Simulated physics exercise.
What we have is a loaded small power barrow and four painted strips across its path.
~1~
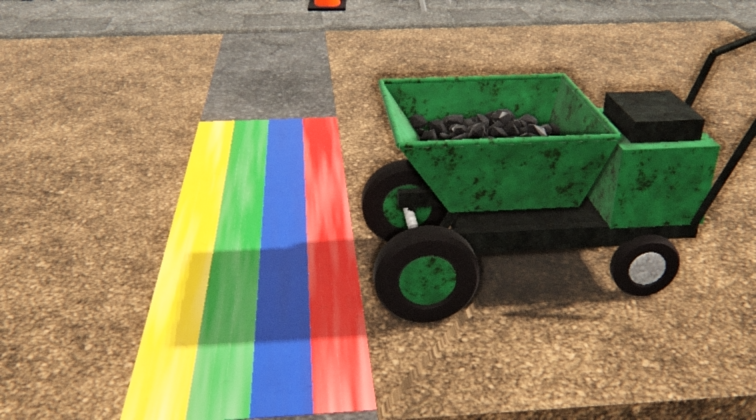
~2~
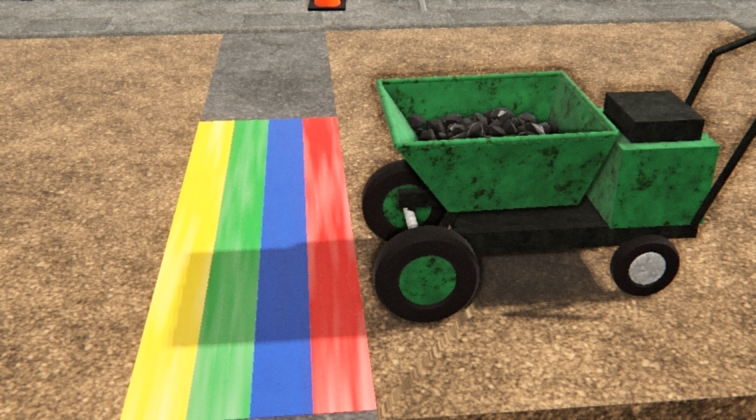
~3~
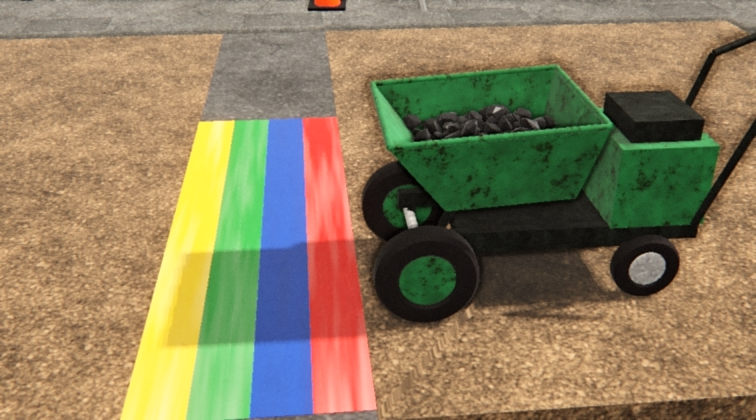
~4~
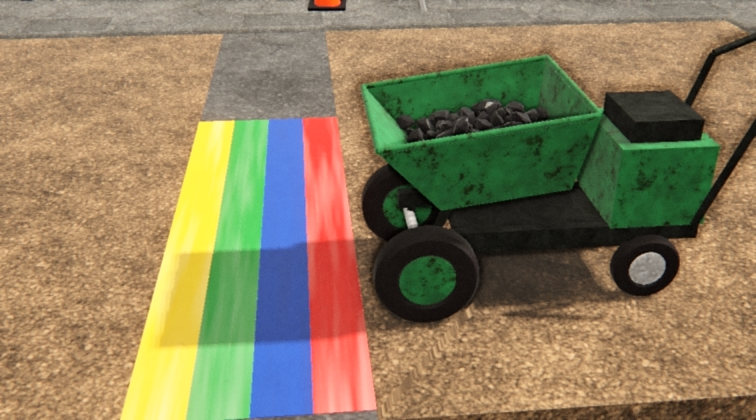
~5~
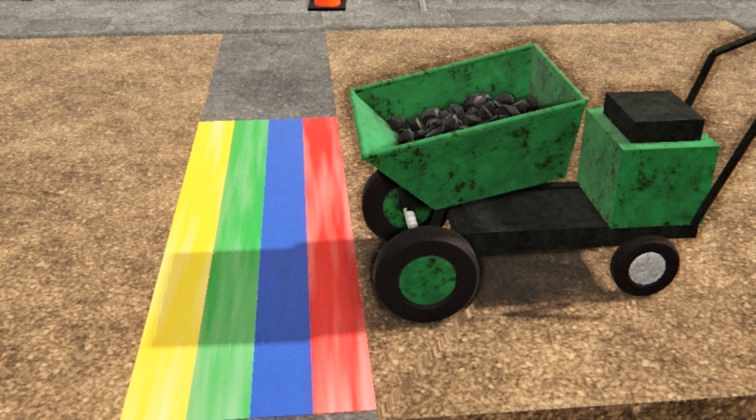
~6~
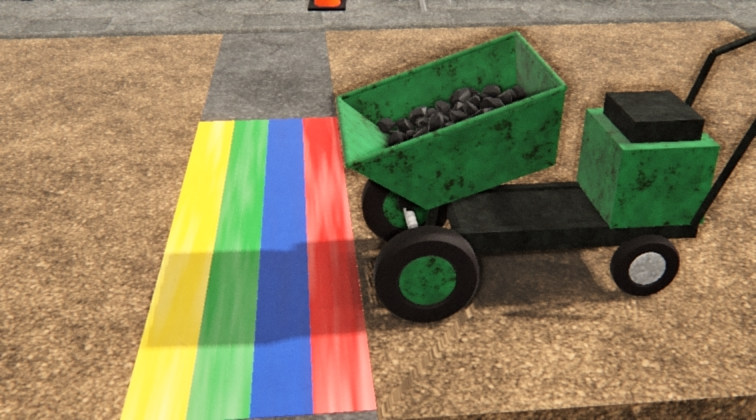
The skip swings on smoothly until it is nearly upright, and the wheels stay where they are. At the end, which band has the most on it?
Most covered: The green band.
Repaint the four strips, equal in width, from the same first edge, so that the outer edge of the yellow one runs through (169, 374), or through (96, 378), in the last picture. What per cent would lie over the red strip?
About 0 and 0 per cent.
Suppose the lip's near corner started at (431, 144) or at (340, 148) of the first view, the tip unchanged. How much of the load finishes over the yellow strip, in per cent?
About 10 and 40 per cent.
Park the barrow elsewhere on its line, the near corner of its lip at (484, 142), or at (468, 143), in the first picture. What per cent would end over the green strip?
The first gives 20 %, the second 20 %.
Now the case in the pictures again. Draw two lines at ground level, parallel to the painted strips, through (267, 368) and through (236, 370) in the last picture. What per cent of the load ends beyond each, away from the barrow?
The first gives 80 %, the second 60 %.
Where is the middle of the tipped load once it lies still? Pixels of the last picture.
At about (234, 277).
Shortly afterwards, skip tipped steeply; the whole lot in the skip.
Next, skip tipped right over; all but a few in the skip; only a few over the blue strip; only a few over the green strip.
Some moments later, skip tipped right over; near a quarter in the skip; a little over the blue strip; near a third over the green strip; near a quarter over the yellow strip; a little off the paint.
In the end, skip tipped right over; only a few over the red strip; near a quarter over the blue strip; near half over the green strip; near a quarter over the yellow strip; a little off the paint.
